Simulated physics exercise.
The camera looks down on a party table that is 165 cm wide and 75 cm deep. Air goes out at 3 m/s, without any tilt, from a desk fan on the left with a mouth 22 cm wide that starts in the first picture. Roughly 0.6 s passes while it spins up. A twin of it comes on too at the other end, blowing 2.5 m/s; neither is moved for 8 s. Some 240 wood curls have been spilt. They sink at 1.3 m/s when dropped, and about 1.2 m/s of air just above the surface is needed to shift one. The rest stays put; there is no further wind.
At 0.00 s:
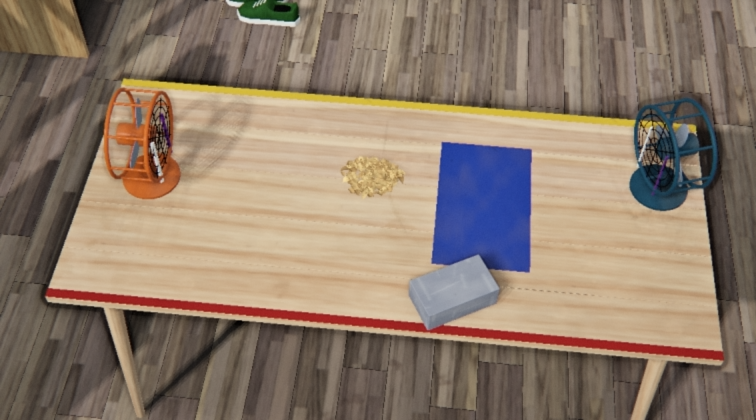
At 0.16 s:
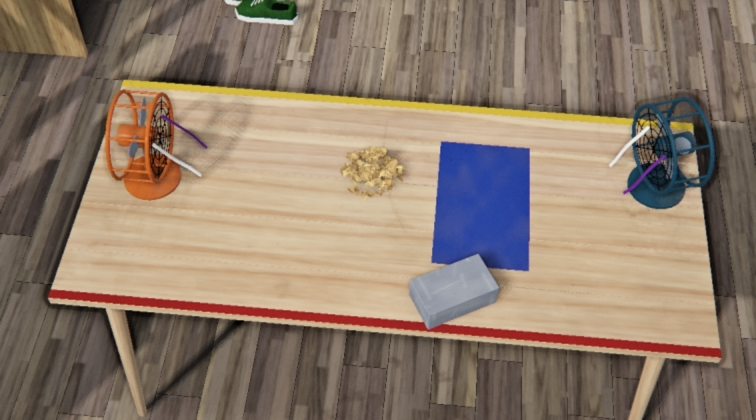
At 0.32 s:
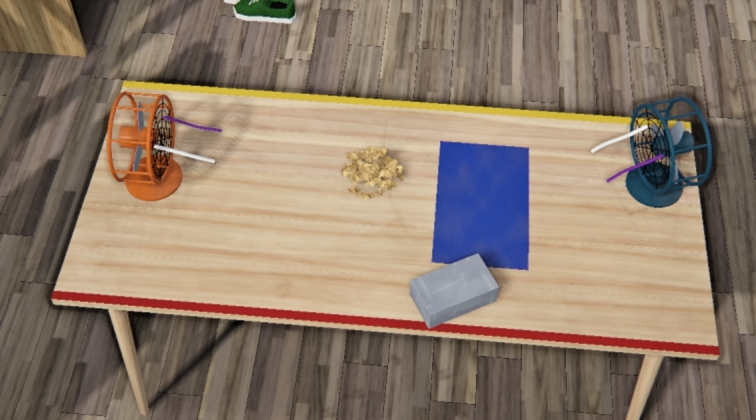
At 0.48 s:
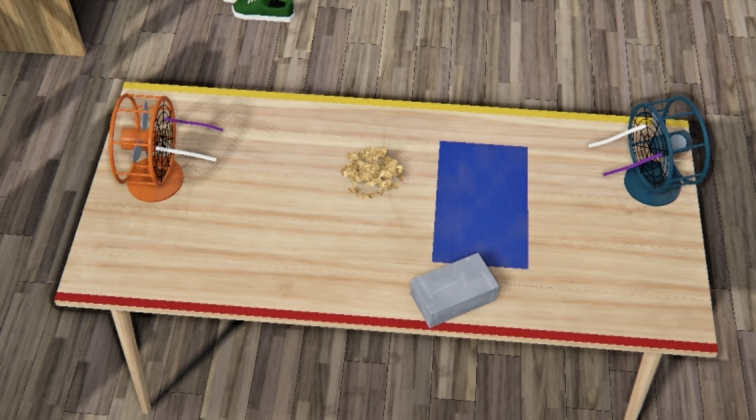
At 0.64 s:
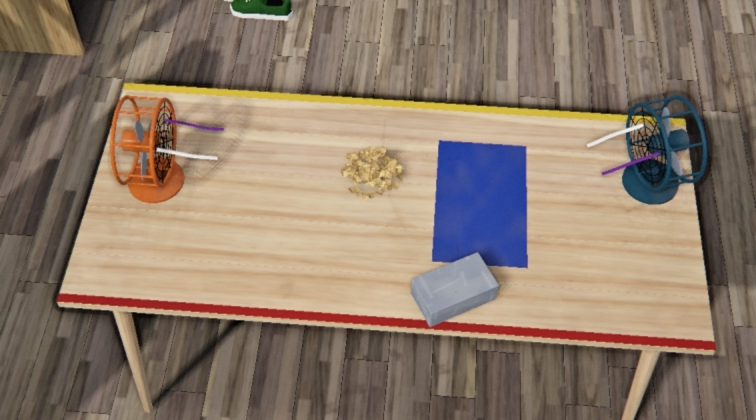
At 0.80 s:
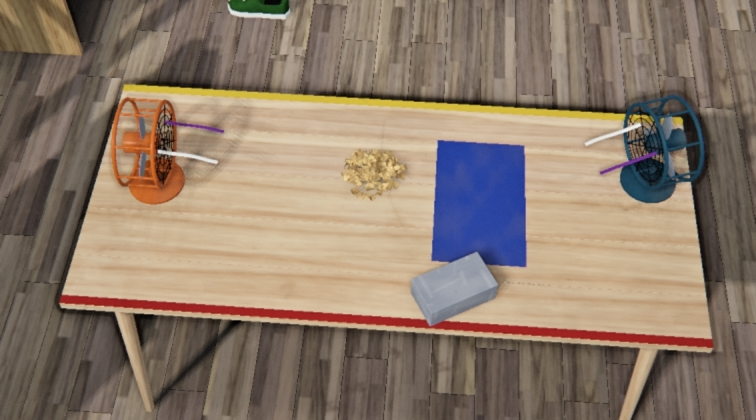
At first, ribbons hang limp on an orange fan at the left and a blue one at the right of a wooden table, with pale curls, a blue sheet and a grey block between. The ribbons then lift and stream inward, and finally a few curls shift slightly while most stay put.
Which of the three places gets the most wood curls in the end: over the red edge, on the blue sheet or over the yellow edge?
The yellow one.
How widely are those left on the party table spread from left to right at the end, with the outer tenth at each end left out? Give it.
Around 30 cm.
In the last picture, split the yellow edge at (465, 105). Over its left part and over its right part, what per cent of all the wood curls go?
About 30 % left and 50 % right.
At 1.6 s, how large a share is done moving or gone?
The share is near 20 per cent.
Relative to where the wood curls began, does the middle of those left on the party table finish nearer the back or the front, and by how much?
It has moved rearward by roughly 15 cm.
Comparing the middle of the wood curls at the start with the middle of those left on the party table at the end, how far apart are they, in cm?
About 20 centimetres.
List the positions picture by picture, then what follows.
The middle of the wood curls is near (372, 175), none has stirred yet, the mouth of the desk fan is at (140, 135) and that of the second one at (674, 147), in the first frame.
The middle of the wood curls is near (372, 167), none has stirred yet, the red edge is centred on (379, 327), the blue sheet is centred on (483, 203) and the yellow edge is centred on (404, 102), in the second frame.
The middle of the wood curls is near (372, 167), none has stirred yet and the top of a block is at (455, 283), in the third frame.
The middle of the wood curls is near (372, 167) and none has stirred yet, in the fourth frame.
The middle of the wood curls is near (372, 167) and none has stirred yet, in the fifth frame.
The middle of the wood curls is near (371, 168), the farthest in sight from the desk fan is at (403, 168) and about 10 % have left their places, in the sixth frame.
After 1.6 s, 77 % are still on the top, 0 % are over the red edge, 0 % on the blue sheet and 23 % over the yellow edge; the middle of those left on the top is near (386, 170).
After 2.6 s, 65 % are still on the top, 2 % are over the red edge, 20 % on the blue sheet and 32 % over the yellow edge; the middle of those left on the top is near (431, 163).
After 4.4 s, 31 % are still on the top, 7 % are over the red edge, 8 % on the blue sheet and 61 % over the yellow edge; the middle of those left on the top is near (432, 147).
After 8.0 s, at the end, 7 % are over the red edge, 2 % on the blue sheet and 73 % over the yellow edge; the middle of those left on the top is near (431, 143).
